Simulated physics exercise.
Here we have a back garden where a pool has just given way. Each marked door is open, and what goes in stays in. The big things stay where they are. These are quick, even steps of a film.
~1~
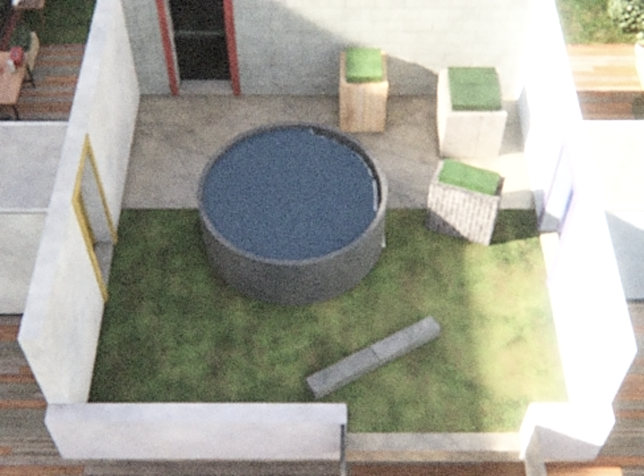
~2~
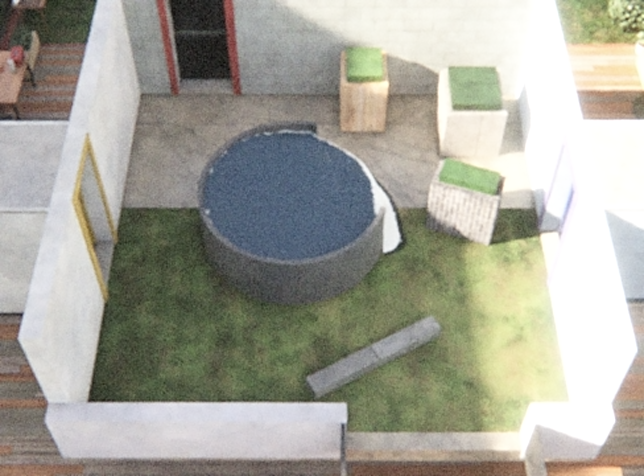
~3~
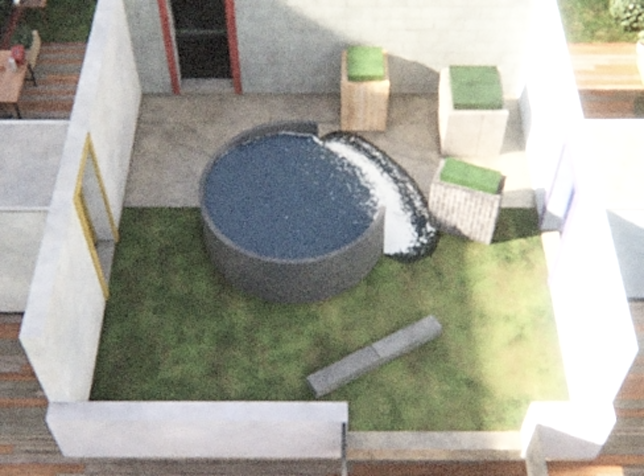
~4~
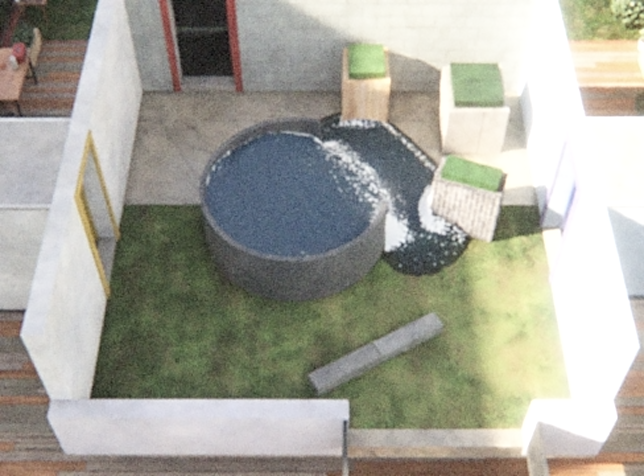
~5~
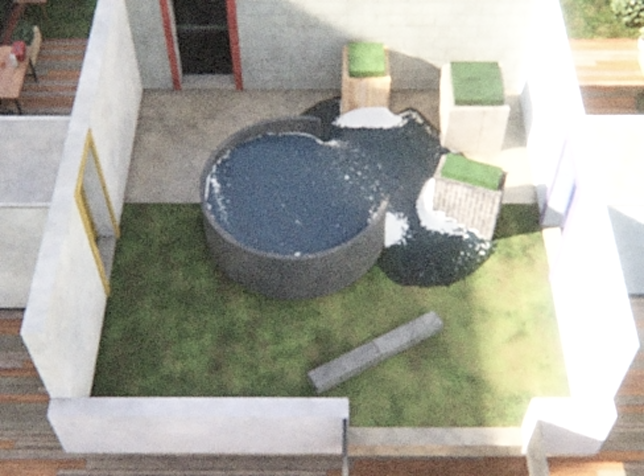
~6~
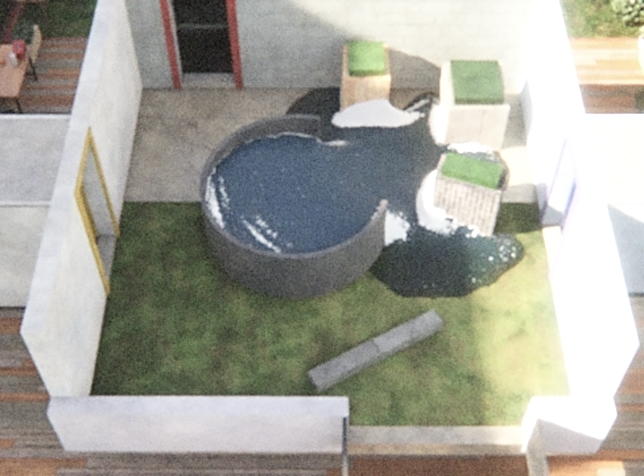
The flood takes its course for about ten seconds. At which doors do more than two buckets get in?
The yellow door holds within the limit; the blue door floods; the red door holds within the limit.
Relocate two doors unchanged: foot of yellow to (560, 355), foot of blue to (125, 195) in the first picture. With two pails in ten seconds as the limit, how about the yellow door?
The yellow one passes that mark.
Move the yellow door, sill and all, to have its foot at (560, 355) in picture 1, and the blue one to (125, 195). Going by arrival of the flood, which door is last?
It is the one in blue.
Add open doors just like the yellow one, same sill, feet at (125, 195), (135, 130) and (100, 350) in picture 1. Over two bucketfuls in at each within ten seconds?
In turn: Holds, lets more in, takes less.
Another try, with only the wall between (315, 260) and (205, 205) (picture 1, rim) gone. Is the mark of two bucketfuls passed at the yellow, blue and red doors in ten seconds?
Then: Yellow door passes that mark, blue door takes more, red door takes more.
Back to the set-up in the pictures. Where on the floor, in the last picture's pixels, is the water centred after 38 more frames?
Roughly at (366, 222).
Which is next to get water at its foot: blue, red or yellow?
That is the blue-painted one.
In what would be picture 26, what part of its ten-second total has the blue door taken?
Close to 30 %.
A moment on, water covers 35 % of the floor; the yellow door not reached, the blue door under two buckets in, the red door not reached.
Next, water covers 50 % of the floor; the yellow door not reached, the blue door over two buckets in, the red door wet at the sill, nothing in.
Then, water covers 65 % of the floor; the yellow door not reached, the blue door over two buckets in, the red door wet at the sill, nothing in.
Later, water covers 85 % of the floor; the yellow door wet at the sill, nothing in, the blue door far over two buckets in, the red door under two buckets in.
In the end, water covers 95 % of the floor; the yellow door wet at the sill, nothing in, the blue door far over two buckets in, the red door under two buckets in.
